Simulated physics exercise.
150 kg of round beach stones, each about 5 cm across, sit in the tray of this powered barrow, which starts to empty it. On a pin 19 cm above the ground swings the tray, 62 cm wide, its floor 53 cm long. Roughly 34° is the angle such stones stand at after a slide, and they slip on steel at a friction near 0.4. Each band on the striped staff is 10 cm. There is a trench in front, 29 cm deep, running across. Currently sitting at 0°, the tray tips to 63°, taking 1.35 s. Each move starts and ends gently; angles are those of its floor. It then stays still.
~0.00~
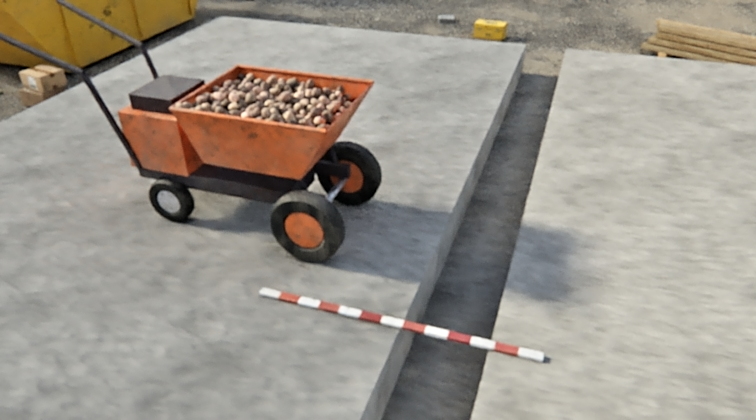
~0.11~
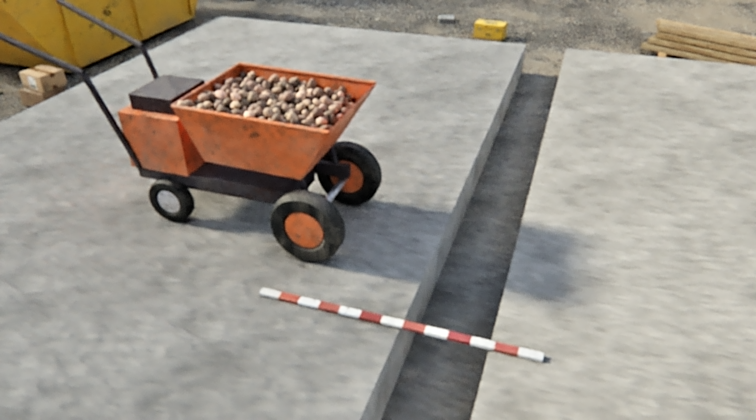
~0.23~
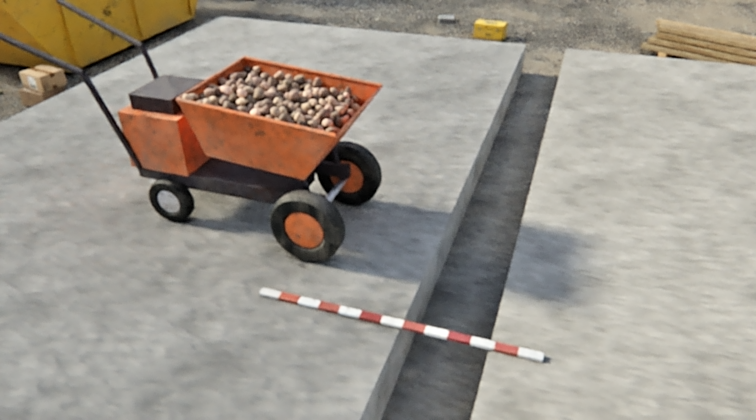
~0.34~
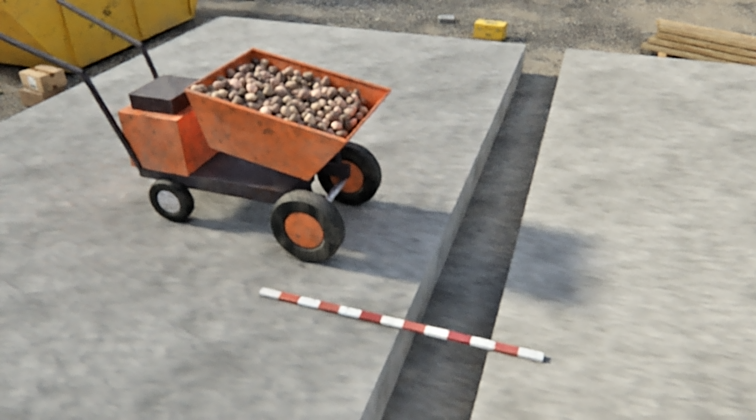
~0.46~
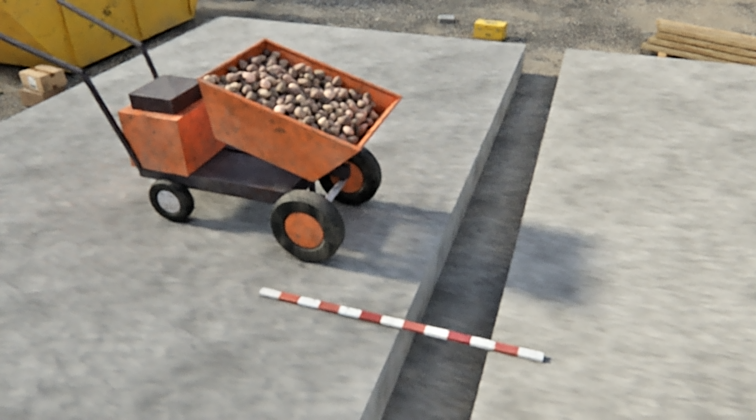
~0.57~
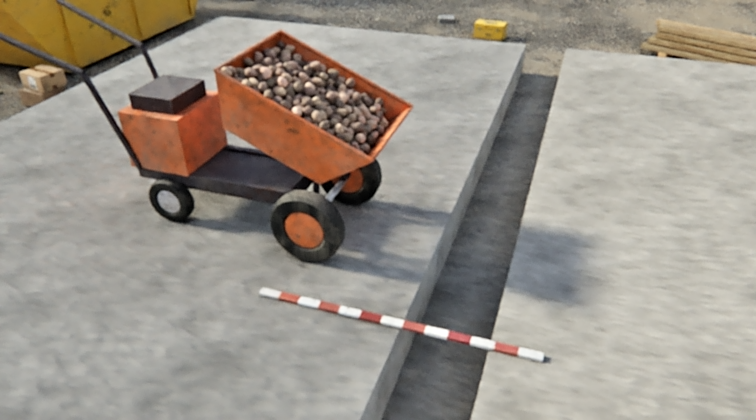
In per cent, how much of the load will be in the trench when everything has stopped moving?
Around 78 per cent of it.
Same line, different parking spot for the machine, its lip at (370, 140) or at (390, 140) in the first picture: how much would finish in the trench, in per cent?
I'd expect some 50 per cent, then some 35.
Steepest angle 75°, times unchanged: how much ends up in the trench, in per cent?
Roughly 100 percent.
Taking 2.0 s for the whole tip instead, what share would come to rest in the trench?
In that case, around 80%.
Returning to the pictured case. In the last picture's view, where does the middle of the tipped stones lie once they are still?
The stones end up centred near (468, 287).
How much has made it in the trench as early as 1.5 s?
Close to 30 per cent at that time.
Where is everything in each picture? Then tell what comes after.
The tray is at 0°, its lip at (326, 132); the top of the load is at (258, 90), in the first frame.
Lip at (328, 133), floor tilted 1°, highest stones at (255, 88); the stones move at 0.2 m/s on average, in the second frame.
The tray is at 5°, its lip at (336, 136); the top of the load is at (248, 82); the stones move at 0.4 m/s on average, in the third frame.
Lip at (346, 142), floor tilted 10°, highest stones at (248, 74); the stones move at 0.5 m/s on average, in the fourth frame.
Lip at (359, 150), floor tilted 17°, highest stones at (258, 64); the stones move at 0.6 m/s on average, in the fifth frame.
Lip at (372, 161), floor tilted 24°, highest stones at (272, 55); the stones move at 0.6 m/s on average, in the sixth frame.
After 1.0 s the floor is at 53°; 100 % in the tray; the foremost stones are at (422, 185).
After 1.5 s the floor is at 63°; 70 % in the tray, 29 % in the trench; the foremost stones are at (504, 280).
After 1.8 s the floor is at 63°; 46 % in the tray, 52 % in the trench, 2 % past the trench; the foremost stones are at (573, 267).
After 3.8 s the floor is at 63°; 20 % in the tray, 78 % in the trench, 2 % past the trench; the foremost stones are at (610, 277).
